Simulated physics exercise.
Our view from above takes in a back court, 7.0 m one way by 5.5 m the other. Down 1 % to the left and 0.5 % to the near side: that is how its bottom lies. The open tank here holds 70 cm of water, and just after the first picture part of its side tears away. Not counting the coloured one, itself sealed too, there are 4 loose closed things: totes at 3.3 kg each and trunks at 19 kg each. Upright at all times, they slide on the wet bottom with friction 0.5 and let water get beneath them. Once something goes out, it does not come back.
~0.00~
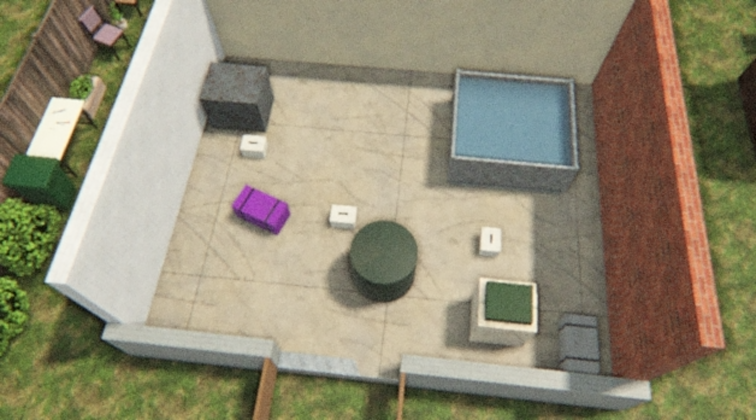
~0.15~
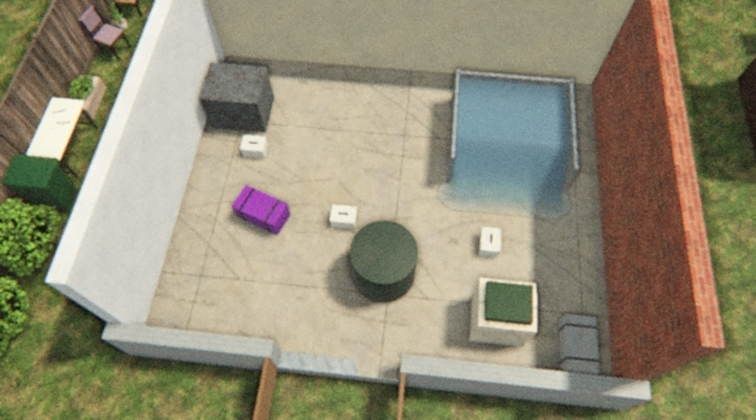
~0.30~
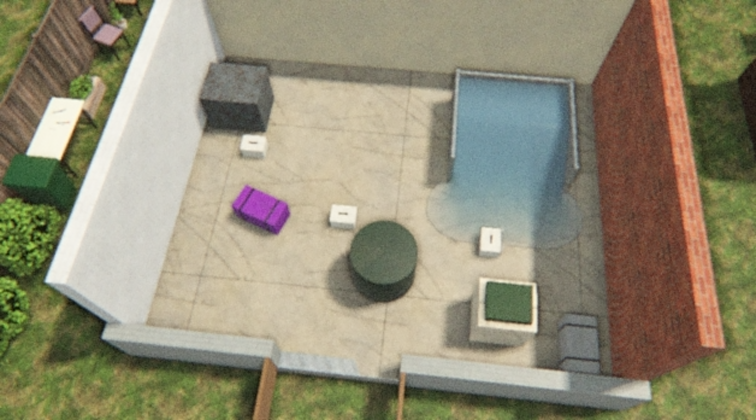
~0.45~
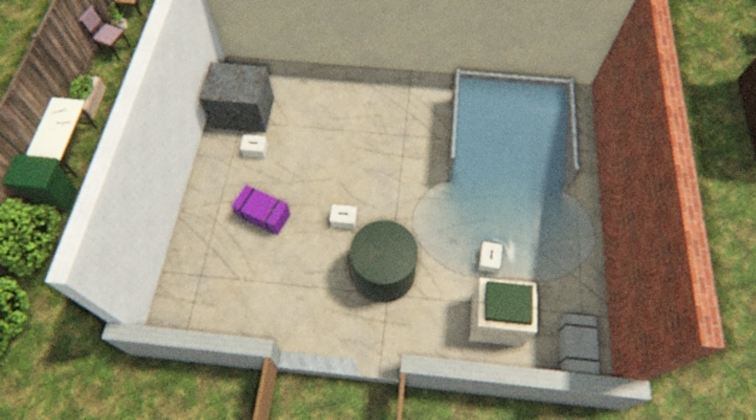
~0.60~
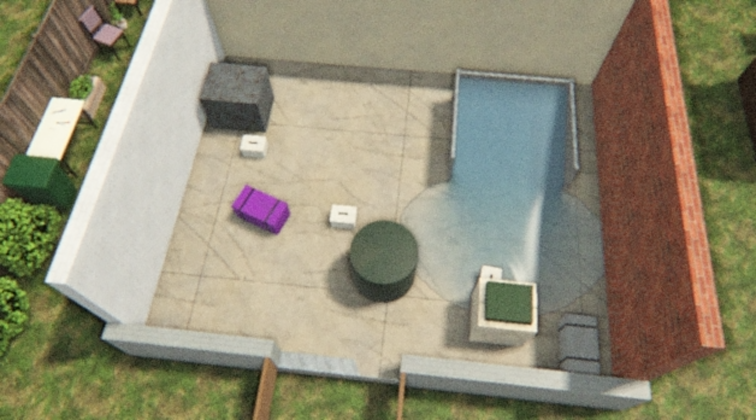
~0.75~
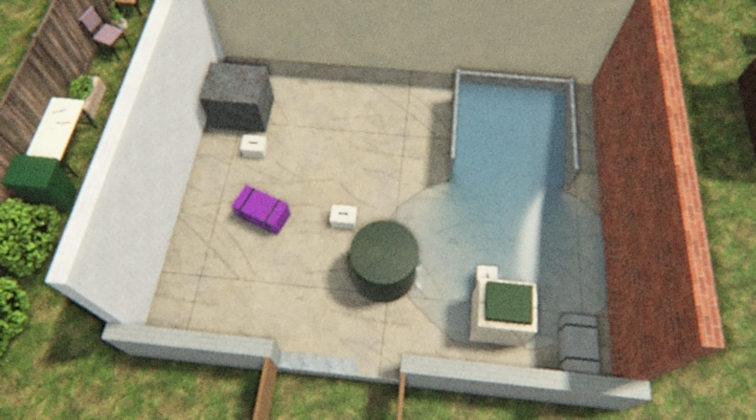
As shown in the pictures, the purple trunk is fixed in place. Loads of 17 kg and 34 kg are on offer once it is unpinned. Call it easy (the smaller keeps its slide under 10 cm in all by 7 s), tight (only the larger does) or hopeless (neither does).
Easy.
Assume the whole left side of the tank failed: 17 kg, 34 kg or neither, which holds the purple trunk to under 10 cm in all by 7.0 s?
So no choice works.
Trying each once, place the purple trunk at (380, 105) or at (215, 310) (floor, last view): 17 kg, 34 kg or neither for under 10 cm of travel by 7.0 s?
First spot: Light mass works; second spot: No mass works.
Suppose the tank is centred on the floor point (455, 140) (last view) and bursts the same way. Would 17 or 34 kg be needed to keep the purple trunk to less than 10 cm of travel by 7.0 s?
Well, in that case you need the heavier one.
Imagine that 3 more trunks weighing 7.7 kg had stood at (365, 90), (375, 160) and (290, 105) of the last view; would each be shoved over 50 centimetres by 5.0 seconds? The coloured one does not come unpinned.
In that order: Not as far, then not as far, then not as far.
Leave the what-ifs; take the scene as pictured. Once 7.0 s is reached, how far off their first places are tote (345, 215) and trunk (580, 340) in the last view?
In turn: 250 cm, 250 cm.
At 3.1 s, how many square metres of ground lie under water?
Near 21 m2 in all.
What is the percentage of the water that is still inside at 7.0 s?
I'd say some 82 percent hasn't gone yet.
After 1.4 s the purple trunk would be 0 cm from its start with 17 kg and 0 cm from its start with 34 kg; 0 cm of water round it then.
After 3.1 s the purple trunk would be 0 cm from its start with 17 kg and 0 cm from its start with 34 kg; 2 cm of water round it then.
After 4.9 s the purple trunk would be 0 cm from its start with 17 kg and 0 cm from its start with 34 kg; 3 cm of water round it then.
After 7.0 s the purple trunk would be 1 cm from its start with 17 kg and 0 cm from its start with 34 kg; 5 cm of water round it then.
